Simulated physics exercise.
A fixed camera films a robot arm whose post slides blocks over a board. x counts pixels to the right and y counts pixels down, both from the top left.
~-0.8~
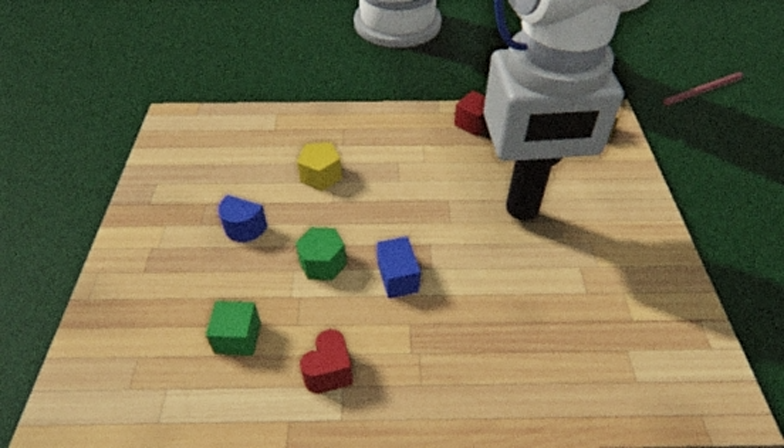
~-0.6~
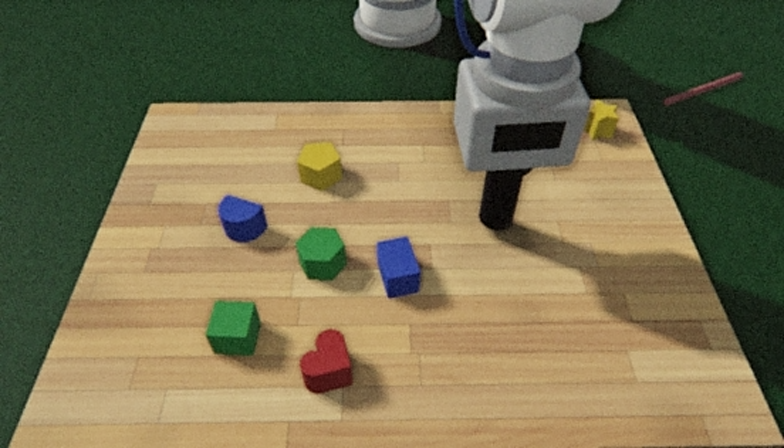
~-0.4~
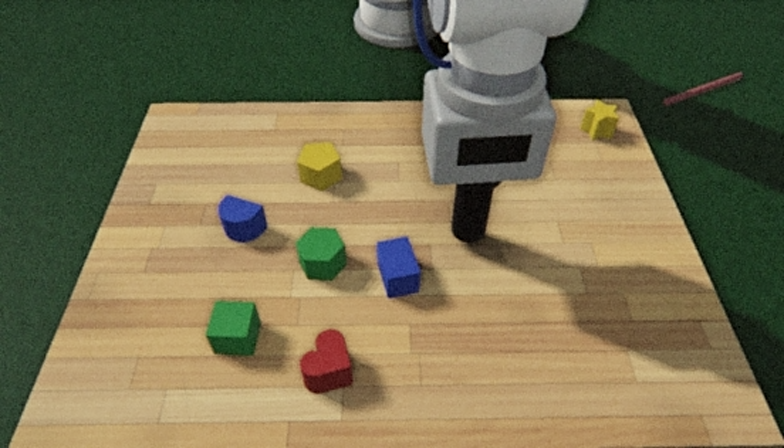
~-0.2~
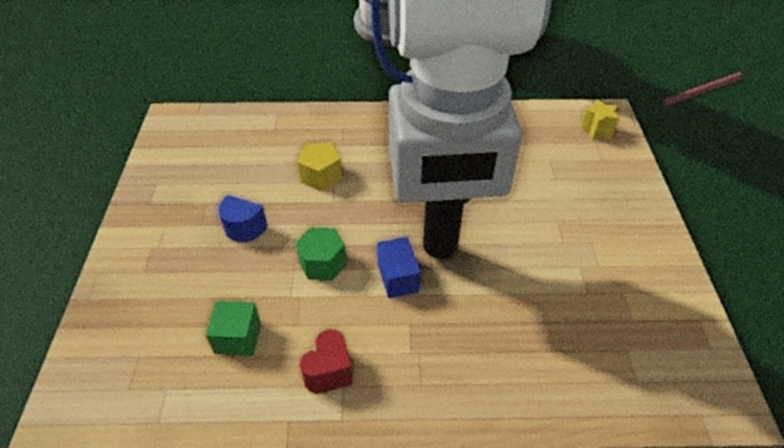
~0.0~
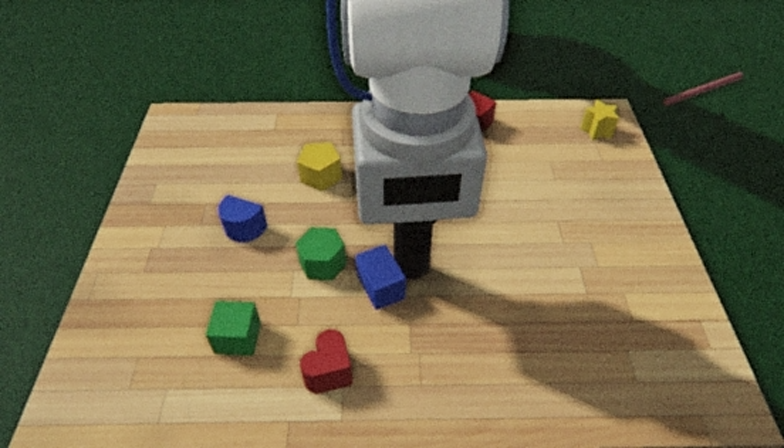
The robot arm moves left and toward the viewer, nudging the blue rectangular block slightly left.
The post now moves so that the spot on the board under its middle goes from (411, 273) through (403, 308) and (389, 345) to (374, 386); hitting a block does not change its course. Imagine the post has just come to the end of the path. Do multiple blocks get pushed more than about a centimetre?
No, it doesn't check out.
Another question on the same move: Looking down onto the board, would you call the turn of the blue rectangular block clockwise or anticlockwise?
The sense of turning is clockwise.
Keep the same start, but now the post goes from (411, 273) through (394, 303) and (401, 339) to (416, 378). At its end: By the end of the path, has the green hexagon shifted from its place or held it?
It keeps its position.
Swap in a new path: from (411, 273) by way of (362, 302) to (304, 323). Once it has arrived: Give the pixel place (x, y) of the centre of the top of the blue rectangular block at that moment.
It will likely be found at (261, 312).
What follows on the original path. One third of the way, post at (403, 301); blue rectangular block at (368, 275), turned 30° clockwise.
Two thirds of the way, post at (389, 339); blue rectangular block at (367, 275), turned 35° clockwise.
At the end, post at (374, 380); red heart still; blue rectangular block at (367, 275), turned 35° clockwise.
